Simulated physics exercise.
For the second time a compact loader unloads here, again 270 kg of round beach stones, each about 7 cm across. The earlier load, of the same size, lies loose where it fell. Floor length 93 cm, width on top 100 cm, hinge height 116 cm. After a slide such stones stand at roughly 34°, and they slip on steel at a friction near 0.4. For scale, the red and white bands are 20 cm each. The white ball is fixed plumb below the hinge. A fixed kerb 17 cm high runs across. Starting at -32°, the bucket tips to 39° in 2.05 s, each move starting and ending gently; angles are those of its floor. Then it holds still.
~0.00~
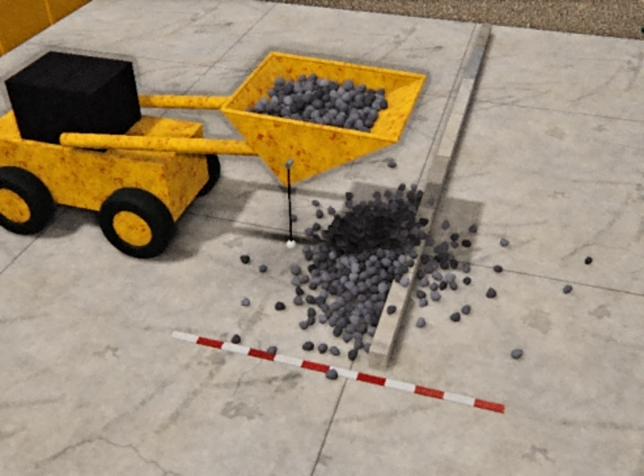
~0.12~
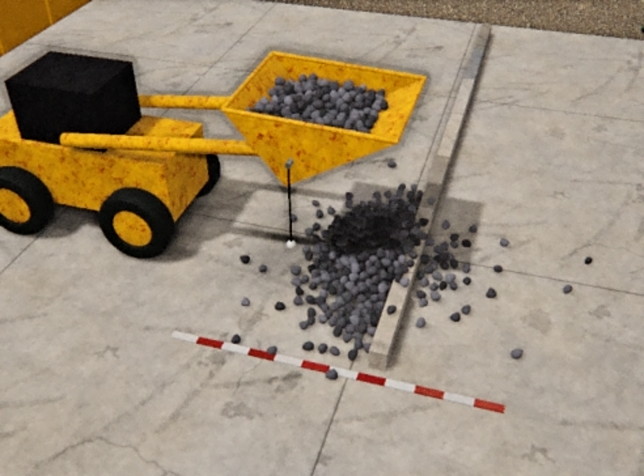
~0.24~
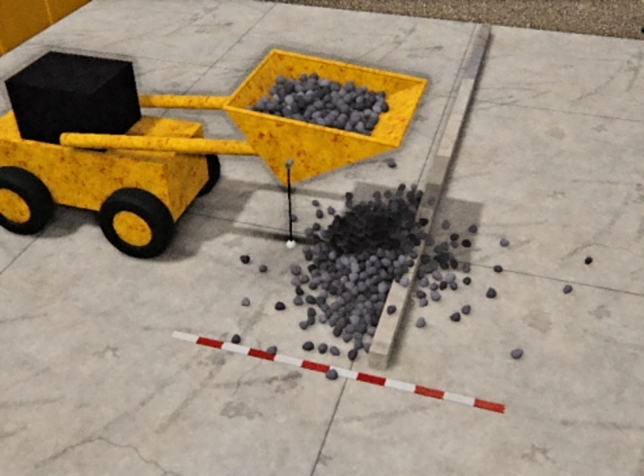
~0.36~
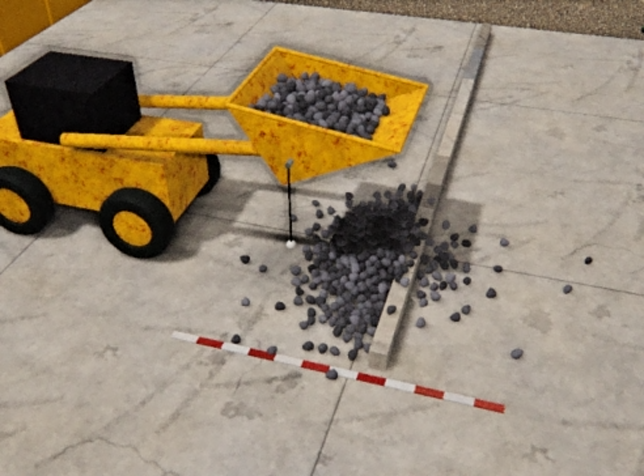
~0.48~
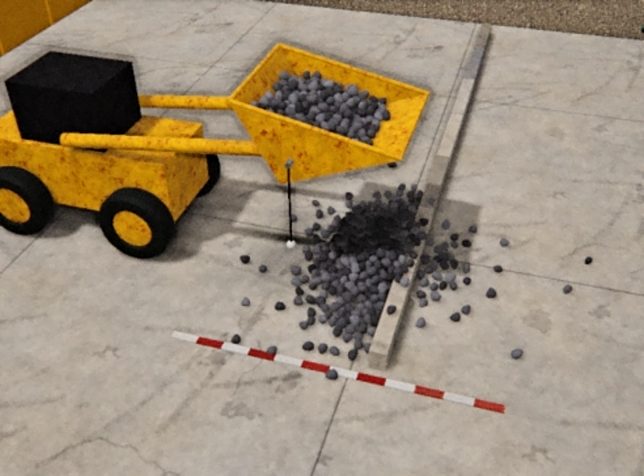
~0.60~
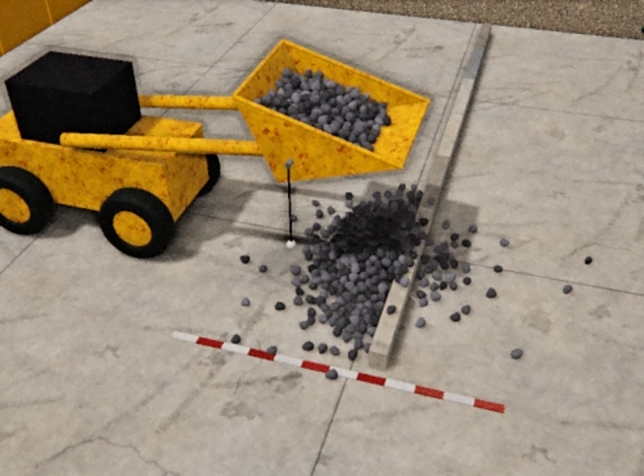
The yellow bucket of a compact loader at left tilts slowly forward, its right-hand lip dipping slightly while the dark grey stones inside shift a little. Below it, a loose pile of similar stones lies motionless across a pale kerb, near a red and white striped strip on a cracked concrete floor. The fixed view looks down from above, and the loader's black-topped body and wheels stay still.
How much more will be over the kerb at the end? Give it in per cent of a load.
Some 75 per cent is added.
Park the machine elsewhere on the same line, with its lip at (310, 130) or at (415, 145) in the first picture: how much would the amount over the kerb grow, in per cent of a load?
Near 0 per cent from the first place, 95 from the second.
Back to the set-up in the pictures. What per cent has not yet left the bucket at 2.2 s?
Roughly 20 per cent is still inside.
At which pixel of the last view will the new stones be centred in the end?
Near (447, 267).
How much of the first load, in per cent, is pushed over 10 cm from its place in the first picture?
Roughly 10 per cent of them.
After 1.5 s the floor is at 28°; in per cent of one load, 93 in the bucket, 99 on this side of the kerb, 8 over the kerb; the foremost stones are at (513, 286).
After 2.2 s the floor is at 39°; in per cent of one load, 18 in the bucket, 134 on this side of the kerb, 48 over the kerb; the foremost stones are at (529, 286).
After 2.5 s the floor is at 39°; in per cent of one load, 0 in the bucket, 126 on this side of the kerb, 74 over the kerb; the foremost stones are at (558, 281).
After 5.0 s the floor is at 39°; in per cent of one load, 0 in the bucket, 117 on this side of the kerb, 83 over the kerb; the foremost stones are at (577, 263). Net gain over the kerb, 75.
